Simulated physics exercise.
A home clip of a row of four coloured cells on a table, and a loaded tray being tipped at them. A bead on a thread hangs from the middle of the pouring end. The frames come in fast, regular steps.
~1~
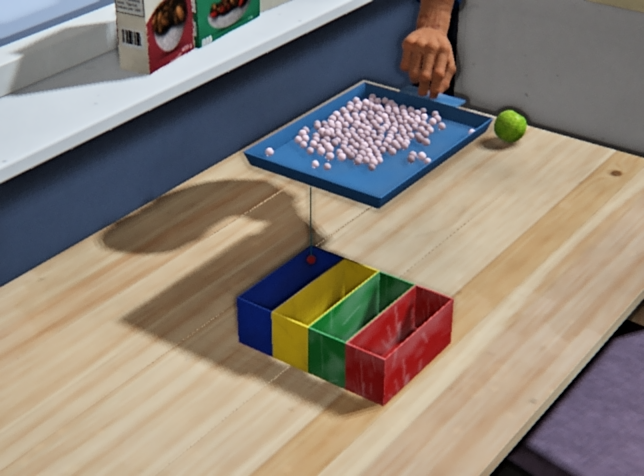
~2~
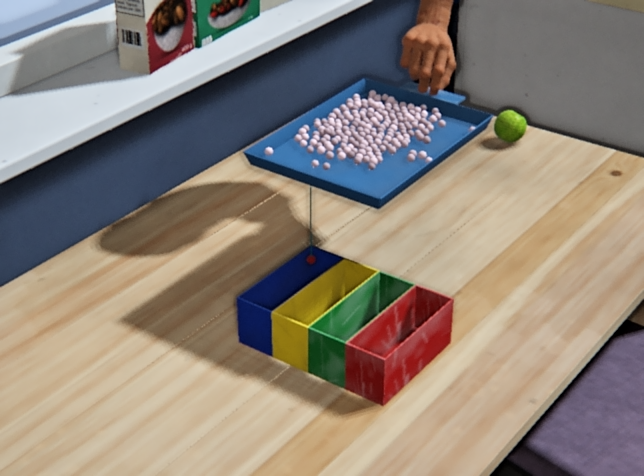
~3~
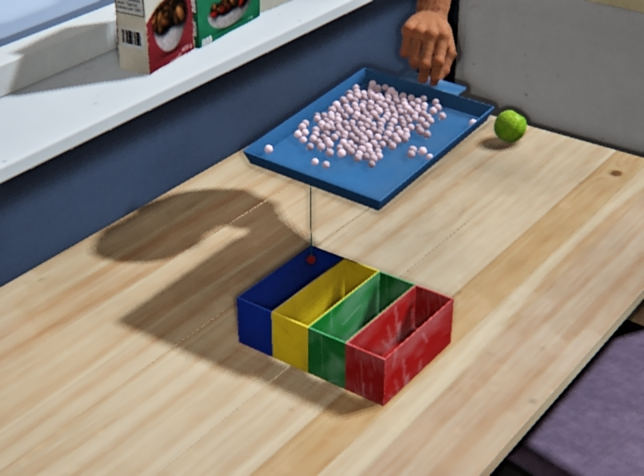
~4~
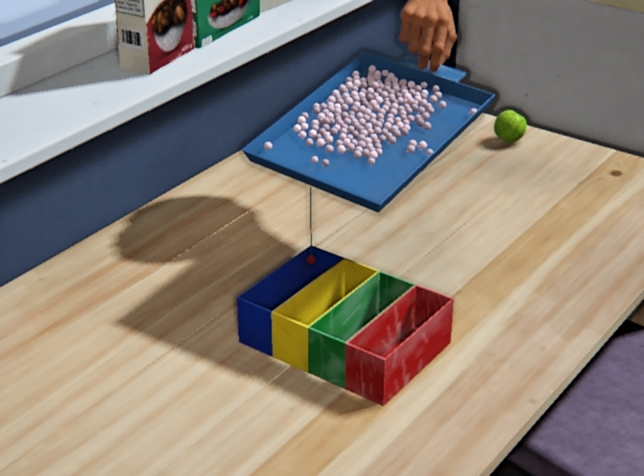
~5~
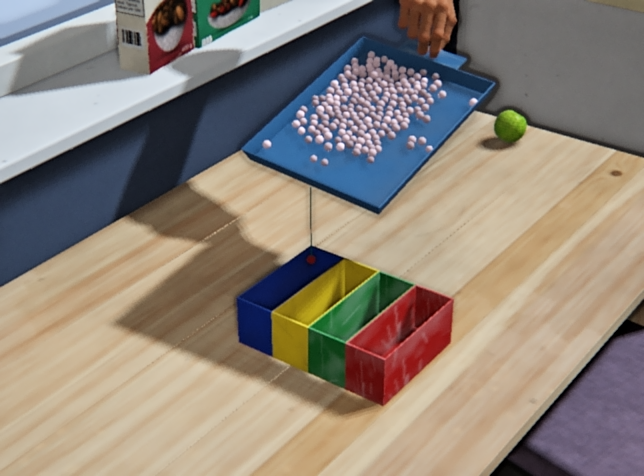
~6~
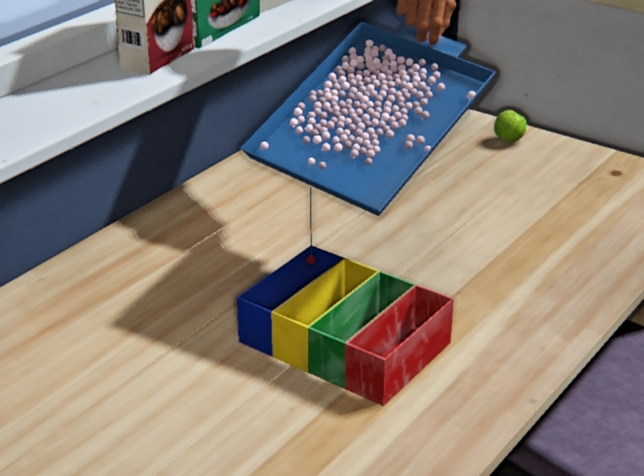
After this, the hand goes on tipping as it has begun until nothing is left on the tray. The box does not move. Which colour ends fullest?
The green one ends fullest.
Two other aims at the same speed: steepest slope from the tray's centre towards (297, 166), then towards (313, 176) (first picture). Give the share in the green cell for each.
First some 0, then 0 per cent.
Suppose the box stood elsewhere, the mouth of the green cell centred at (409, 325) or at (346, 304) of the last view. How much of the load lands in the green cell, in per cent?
About 10 and 40 per cent.
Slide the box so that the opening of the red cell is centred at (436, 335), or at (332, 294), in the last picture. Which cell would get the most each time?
One: Yellow. Two: That red cell.
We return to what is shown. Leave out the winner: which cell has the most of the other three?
Next in line is the yellow one.
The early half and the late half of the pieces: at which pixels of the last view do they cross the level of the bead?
The first part at (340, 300); the rest at (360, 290).
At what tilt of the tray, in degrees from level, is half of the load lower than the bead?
Near 75 degrees.
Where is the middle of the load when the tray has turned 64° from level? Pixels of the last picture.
Roughly at (348, 229).
Soon, tray tipped steeply; about half on the tray; a small part in the green cell; a small part in the yellow cell; a small part in the red cell; a stray few in the blue cell; about a third falling or outside the box.
A while on, tray tipped past a quarter turn; a stray few on the tray; about half in the green cell; about a quarter in the yellow cell; a small part in the red cell; a small part in the blue cell; a small part falling or outside the box.
Towards the end, tray tipped past a quarter turn; about half in the green cell; about a quarter in the yellow cell; a small part in the red cell; a small part in the blue cell; a small part falling or outside the box.
Finally, tray tipped past a quarter turn; about half in the green cell; about a quarter in the yellow cell; a small part in the red cell; a small part in the blue cell; a small part outside the box.
